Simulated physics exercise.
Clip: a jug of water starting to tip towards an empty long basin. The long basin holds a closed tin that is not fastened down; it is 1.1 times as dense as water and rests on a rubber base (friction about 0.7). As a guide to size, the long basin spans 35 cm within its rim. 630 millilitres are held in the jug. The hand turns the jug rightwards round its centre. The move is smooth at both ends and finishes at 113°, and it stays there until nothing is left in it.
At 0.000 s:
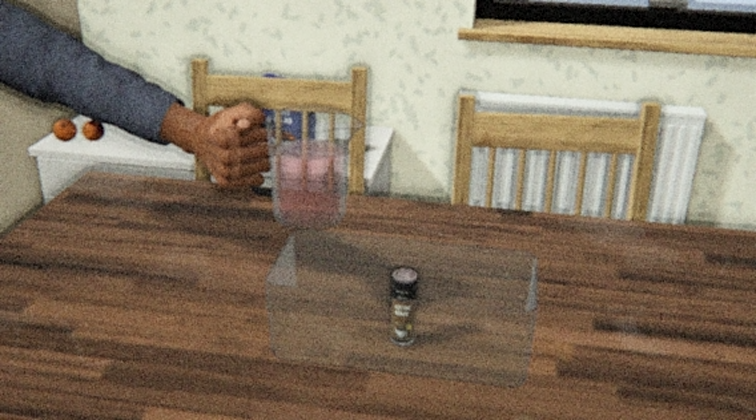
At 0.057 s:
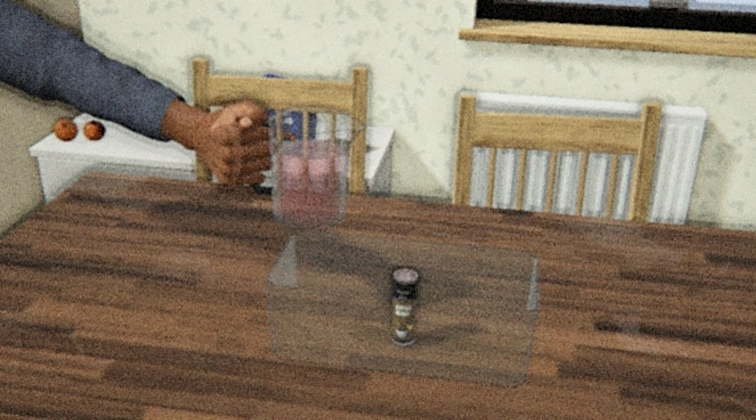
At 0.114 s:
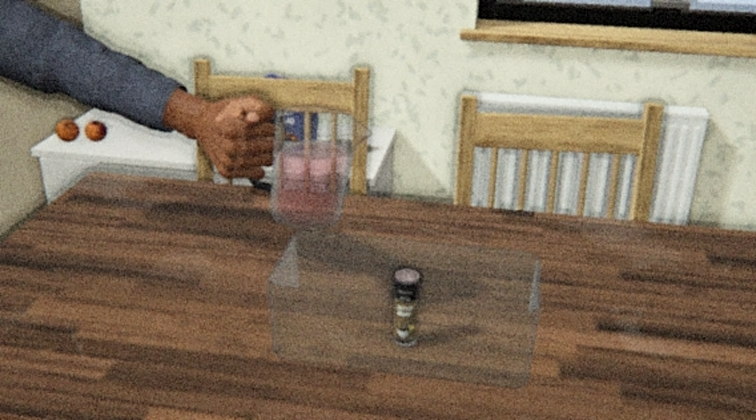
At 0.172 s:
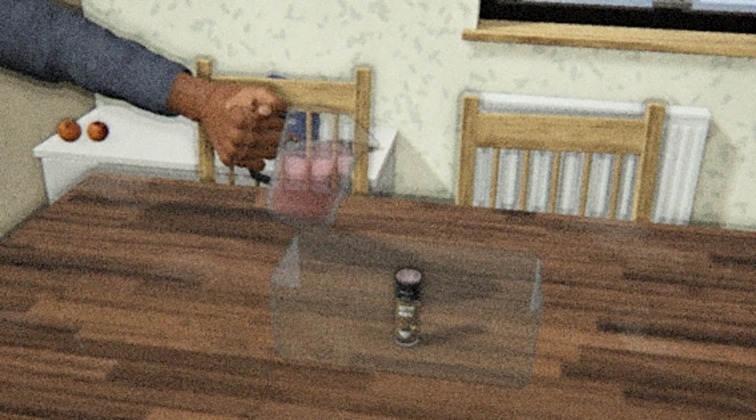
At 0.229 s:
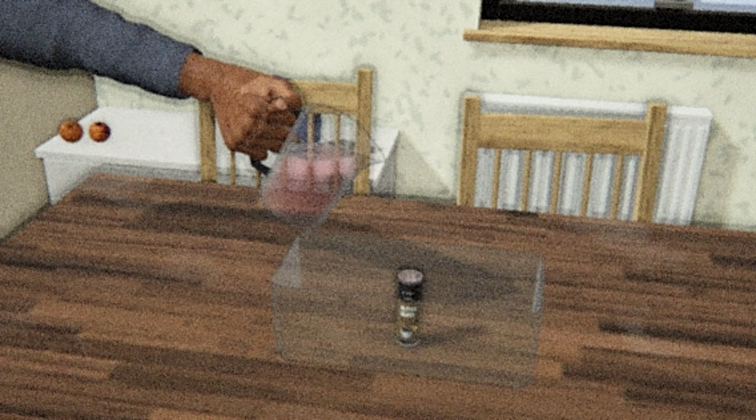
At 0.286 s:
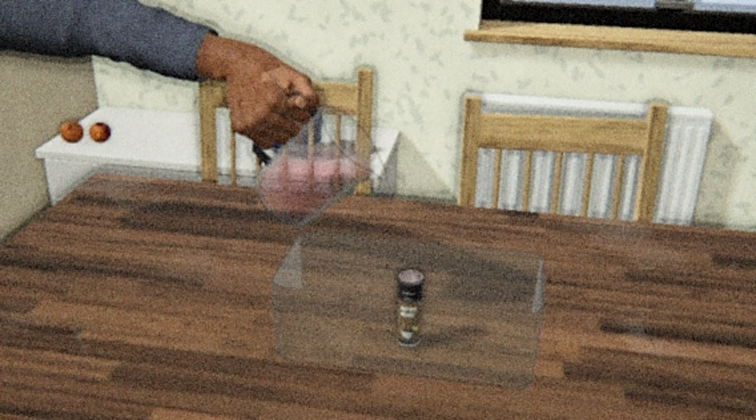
A hand tilts a clear jug of pink liquid rightwards above a clear basin holding a small container.
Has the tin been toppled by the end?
Yes, it is tipped over.
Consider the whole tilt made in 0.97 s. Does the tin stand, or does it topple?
After the tilt, the tin has tipped over.
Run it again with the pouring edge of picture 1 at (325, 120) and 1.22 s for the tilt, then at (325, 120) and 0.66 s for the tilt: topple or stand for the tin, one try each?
In the first try it remains standing; in the second it remains standing.
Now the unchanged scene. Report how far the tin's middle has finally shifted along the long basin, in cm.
Roughly 12.0 cm.
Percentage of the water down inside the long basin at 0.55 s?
About 16 per cent.
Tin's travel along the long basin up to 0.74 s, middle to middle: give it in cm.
I'd put it at around 3 centimetres.
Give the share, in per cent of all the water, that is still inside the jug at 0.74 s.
12 per cent or thereabouts.
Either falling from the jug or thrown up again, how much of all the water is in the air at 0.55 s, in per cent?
Some 24 per cent, I reckon.
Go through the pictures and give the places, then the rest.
In the first picture, it leans 0°; its right rim is at (363, 124); the water meets the walls at (275, 148) and (345, 153); the long basin's rim runs from (280, 256) to (537, 283); the tin's top is at (405, 278).
In the second picture, it leans 2°; its right rim is at (366, 127); the water meets the walls at (276, 147) and (347, 154).
In the third picture, it leans 8°; its right rim is at (372, 133); the water meets the walls at (279, 148) and (351, 155).
In the fourth picture, it leans 18°; its right rim is at (380, 145); the water meets the walls at (281, 150) and (355, 156).
In the fifth picture, it leans 30°; its right rim is at (386, 160); the water meets the walls at (278, 160) and (362, 160).
In the sixth picture, it leans 45°; its right rim is at (388, 178); the water meets the walls at (268, 163) and (371, 166).
Then, 0.55 s in, the tilt is 105° and 60 per cent is still to pour; the tin stands where it began.
Then, 0.74 s in, the tilt is 113° and 12 per cent is still to pour; the tin stands 3 cm from where it began.
Then, 0.94 s in, the tilt is 113° and 1 per cent is still to pour; the tin lies on its side.
Then, 1.16 s in, the tilt is 113° and 0 per cent is still to pour; the tin lies on its side.
Finally, the tin lies on its side.
